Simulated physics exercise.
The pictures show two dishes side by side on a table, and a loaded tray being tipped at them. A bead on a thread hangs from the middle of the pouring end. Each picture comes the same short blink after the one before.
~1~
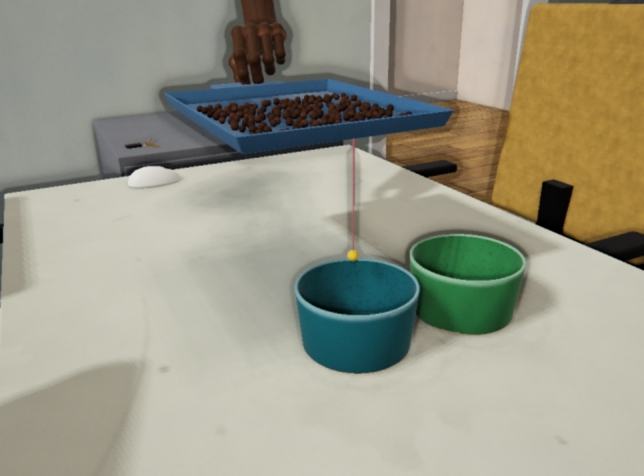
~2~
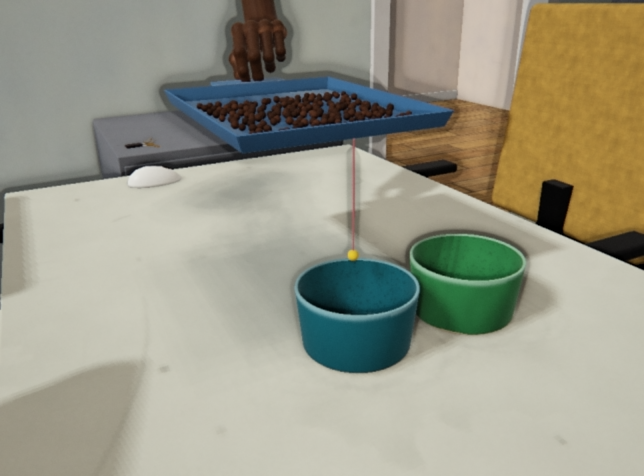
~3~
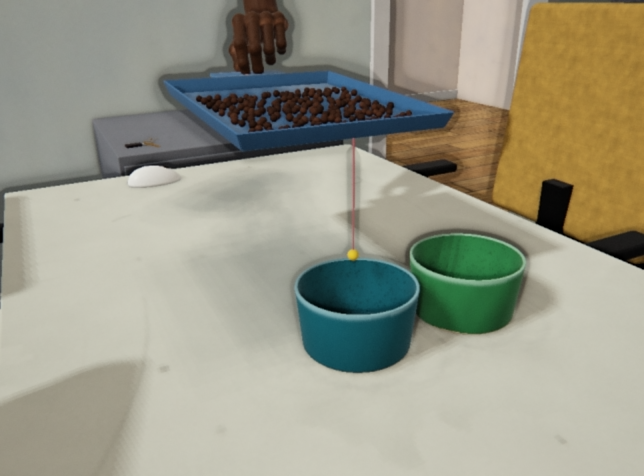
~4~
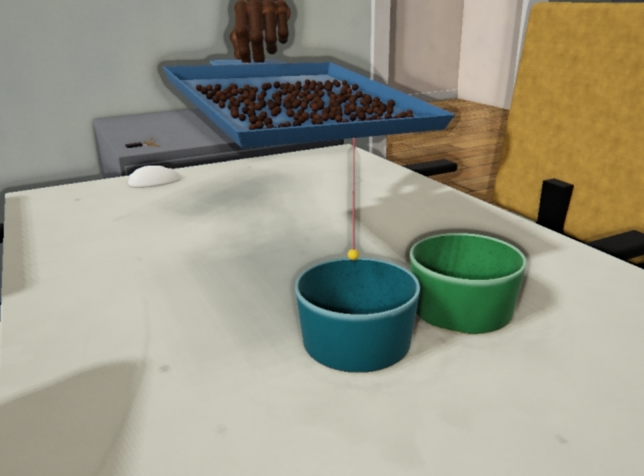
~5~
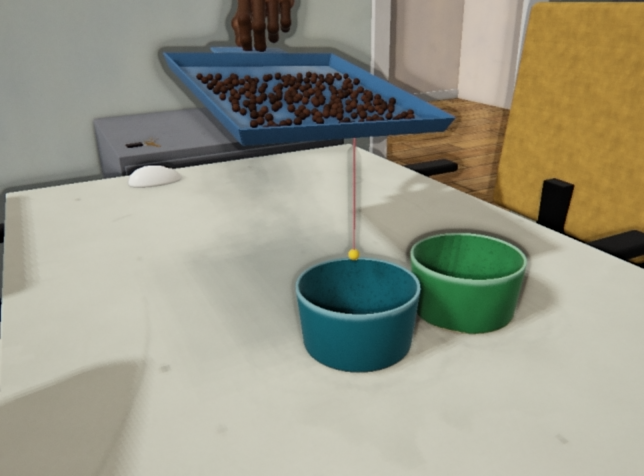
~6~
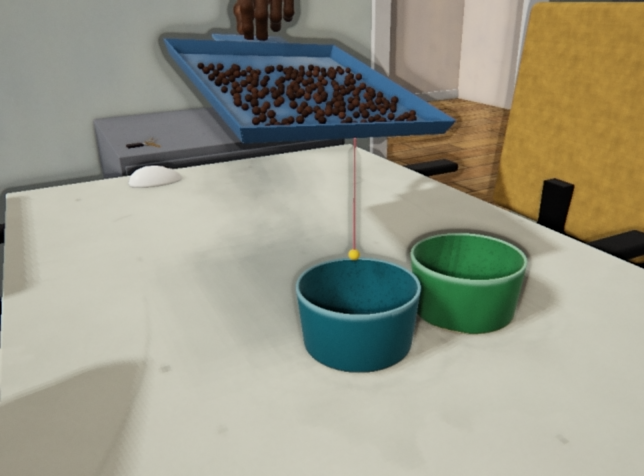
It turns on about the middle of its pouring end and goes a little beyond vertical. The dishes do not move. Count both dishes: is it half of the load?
In the dishes lies more than half of it.
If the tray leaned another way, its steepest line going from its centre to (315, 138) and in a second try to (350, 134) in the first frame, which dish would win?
The first try: The left-hand dish. The second: Left.
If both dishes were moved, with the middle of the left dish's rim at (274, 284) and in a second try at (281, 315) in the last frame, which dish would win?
In turn: The right dish; the right-hand dish.
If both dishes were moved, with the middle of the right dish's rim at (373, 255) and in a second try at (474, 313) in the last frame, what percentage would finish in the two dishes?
First some 20, then 0 per cent.
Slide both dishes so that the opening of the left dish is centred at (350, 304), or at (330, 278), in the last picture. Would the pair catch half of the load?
First most of it, then above a half.
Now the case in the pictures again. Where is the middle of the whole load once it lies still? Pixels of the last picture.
Roughly at (460, 306).
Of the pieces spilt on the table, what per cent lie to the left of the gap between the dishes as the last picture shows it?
Some 50 per cent.
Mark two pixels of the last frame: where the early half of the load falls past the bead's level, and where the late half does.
The first part at (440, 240); the rest at (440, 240).
Shortly afterwards, tray tipped steeply; all but a few on the tray; only a few in the right dish; only a few in the air.
Next, tray tipped right over; a little on the tray; a little in the left dish; near half in the right dish; a little outside both; near a quarter in the air.
Some moments later, tray tipped past a quarter turn; near a quarter in the left dish; the bulk in the right dish; a little outside both.
In the end, tray tipped past a quarter turn; near a quarter in the left dish; the bulk in the right dish; a little outside both.
